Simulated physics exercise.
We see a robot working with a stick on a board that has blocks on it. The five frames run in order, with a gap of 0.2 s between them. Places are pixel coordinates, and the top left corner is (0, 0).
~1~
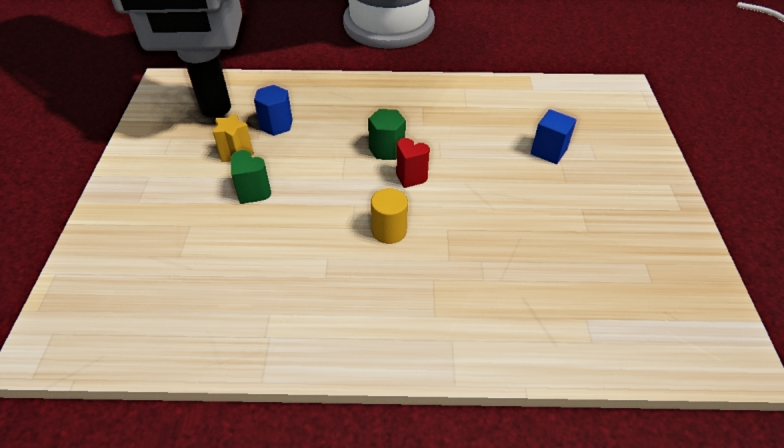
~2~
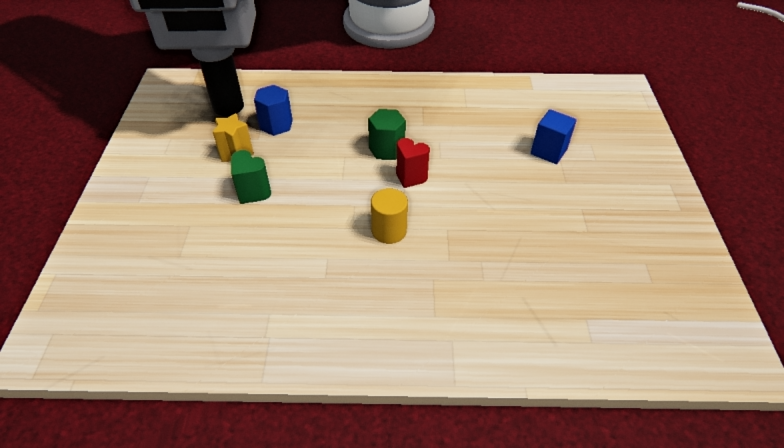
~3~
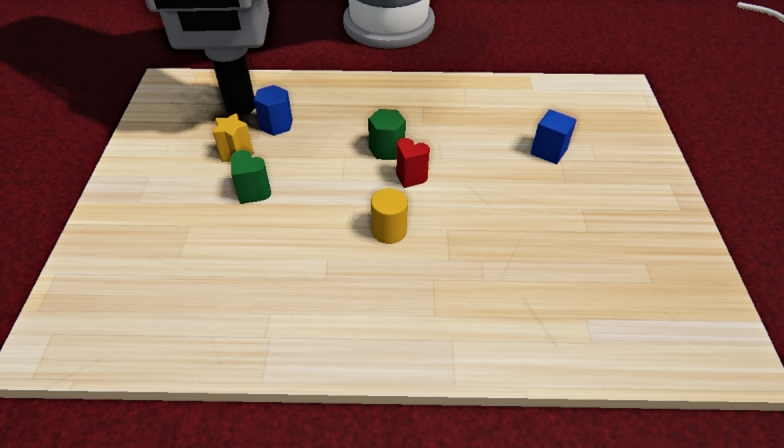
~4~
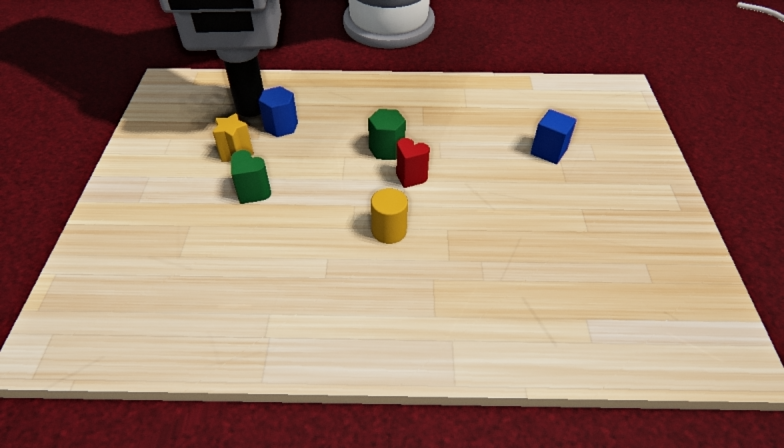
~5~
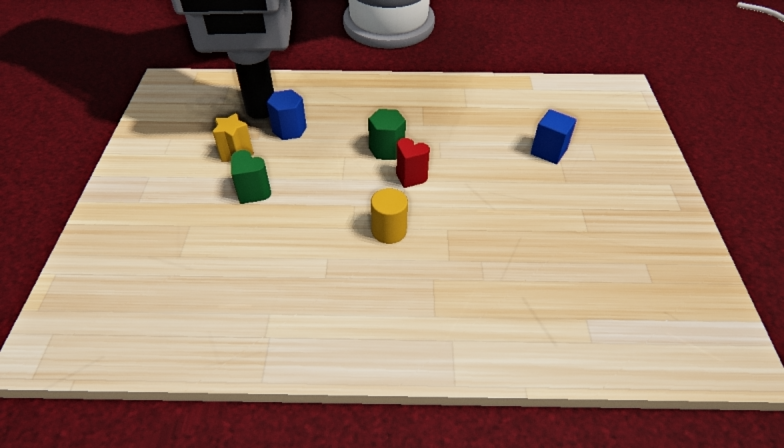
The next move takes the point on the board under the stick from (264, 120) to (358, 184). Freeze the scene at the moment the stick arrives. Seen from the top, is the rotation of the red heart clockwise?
I'd say yes.
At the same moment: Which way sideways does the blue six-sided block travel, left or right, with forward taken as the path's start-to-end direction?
It's pushed left.
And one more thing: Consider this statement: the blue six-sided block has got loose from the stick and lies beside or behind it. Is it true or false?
Verdict: True.
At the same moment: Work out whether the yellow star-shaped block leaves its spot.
That block remains where it is.
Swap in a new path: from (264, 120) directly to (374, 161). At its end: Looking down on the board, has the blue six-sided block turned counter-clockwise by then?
Short answer: No.
The first path, step by step. One third of the way, stick (291, 130); blue six-sided block (319, 117), turned 15° anticlockwise.
Two thirds of the way, stick (324, 151); blue six-sided block (358, 131), turned 50° anticlockwise.
At the end, stick (357, 173); yellow star-shaped block still; blue six-sided block (386, 141), turned 110° anticlockwise; green six-sided block (394, 117), turned 30° anticlockwise; red heart (419, 147), turned 20° clockwise.
